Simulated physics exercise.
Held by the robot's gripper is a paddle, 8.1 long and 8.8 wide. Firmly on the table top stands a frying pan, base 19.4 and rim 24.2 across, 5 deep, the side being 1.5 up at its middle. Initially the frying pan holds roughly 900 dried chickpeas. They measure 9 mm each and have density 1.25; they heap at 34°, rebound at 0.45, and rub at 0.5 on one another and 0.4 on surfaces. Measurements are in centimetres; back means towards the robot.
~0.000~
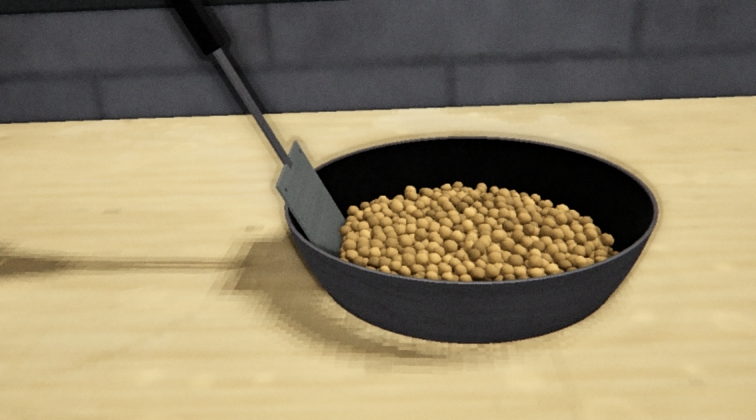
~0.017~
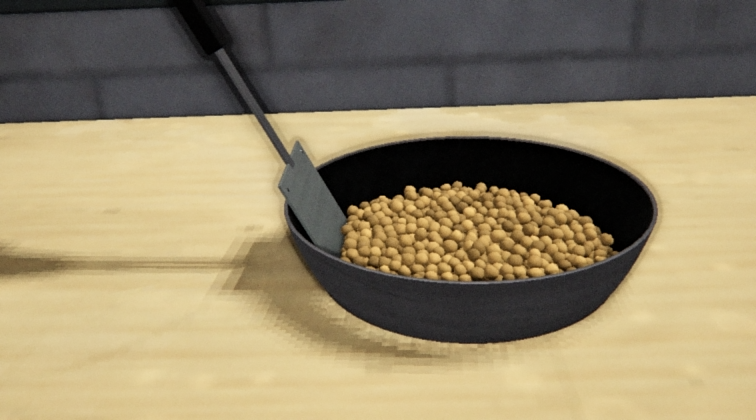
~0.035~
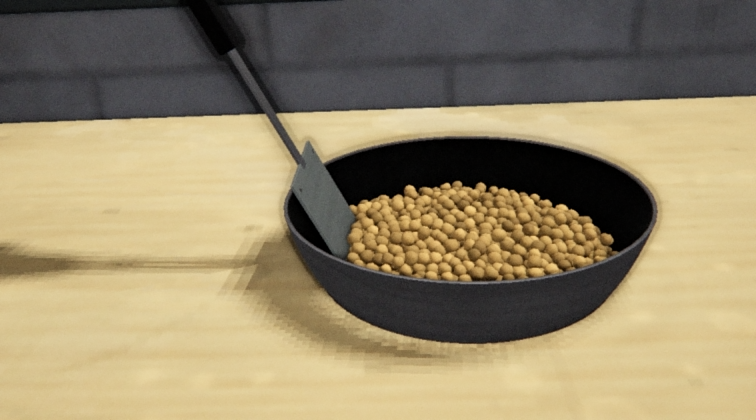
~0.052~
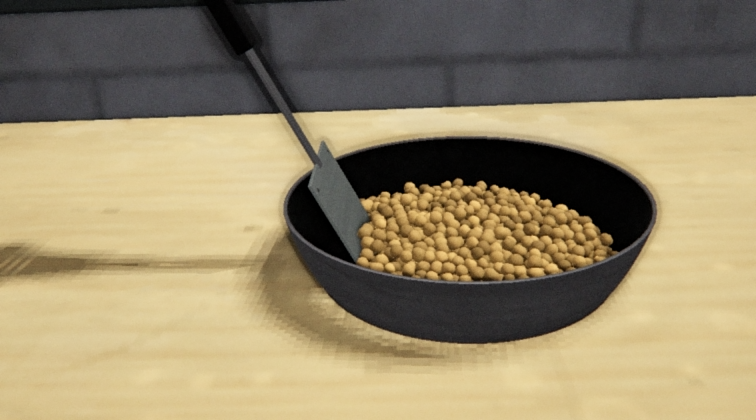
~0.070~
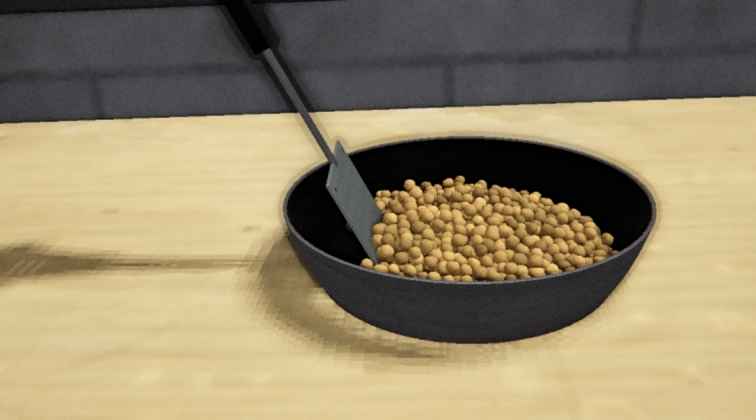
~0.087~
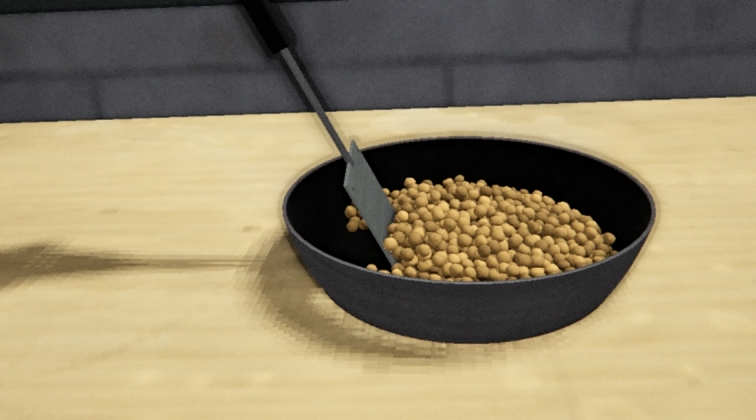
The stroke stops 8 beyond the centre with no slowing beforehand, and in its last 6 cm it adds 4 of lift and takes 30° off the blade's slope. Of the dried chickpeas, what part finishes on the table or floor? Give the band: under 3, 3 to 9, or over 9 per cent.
3 to 9 per cent.
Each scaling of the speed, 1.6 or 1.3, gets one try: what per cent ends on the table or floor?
Some 15 per cent, then some 10 per cent, on the table or floor.
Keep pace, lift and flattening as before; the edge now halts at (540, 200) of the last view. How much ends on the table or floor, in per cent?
Close to 0 per cent finishes on the table or floor.
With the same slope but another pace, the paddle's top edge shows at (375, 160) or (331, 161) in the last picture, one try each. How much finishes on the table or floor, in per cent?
Roughly 15 per cent, then roughly 0 per cent.
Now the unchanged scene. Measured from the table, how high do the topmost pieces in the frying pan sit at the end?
Top of the heap: Roughly 6.0 cm above the table top.
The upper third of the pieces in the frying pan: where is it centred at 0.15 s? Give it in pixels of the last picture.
I'd point to about (500, 225).
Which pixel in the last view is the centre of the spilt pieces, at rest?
Near (743, 245) in the last picture.
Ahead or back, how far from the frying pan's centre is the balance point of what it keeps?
It rests close to 4.0 centimetres ahead of centre.
After 0.15 s, sloping 64°, highest piece 5 above the table; 900 in the frying pan.
After 0.22 s, sloping 51°, highest piece 6 above the table; 900 in the frying pan.
After 0.45 s, sloping 34°, highest piece 6 above the table; 851 in the frying pan, 46 on the table or floor, 3 on the blade or in flight.
After 1.50 s, sloping 34°, highest piece 6 above the table; 851 in the frying pan, 49 on the table or floor.
In the end, 851 in the frying pan, 49 on the table or floor. That is 5 % on the table or floor.
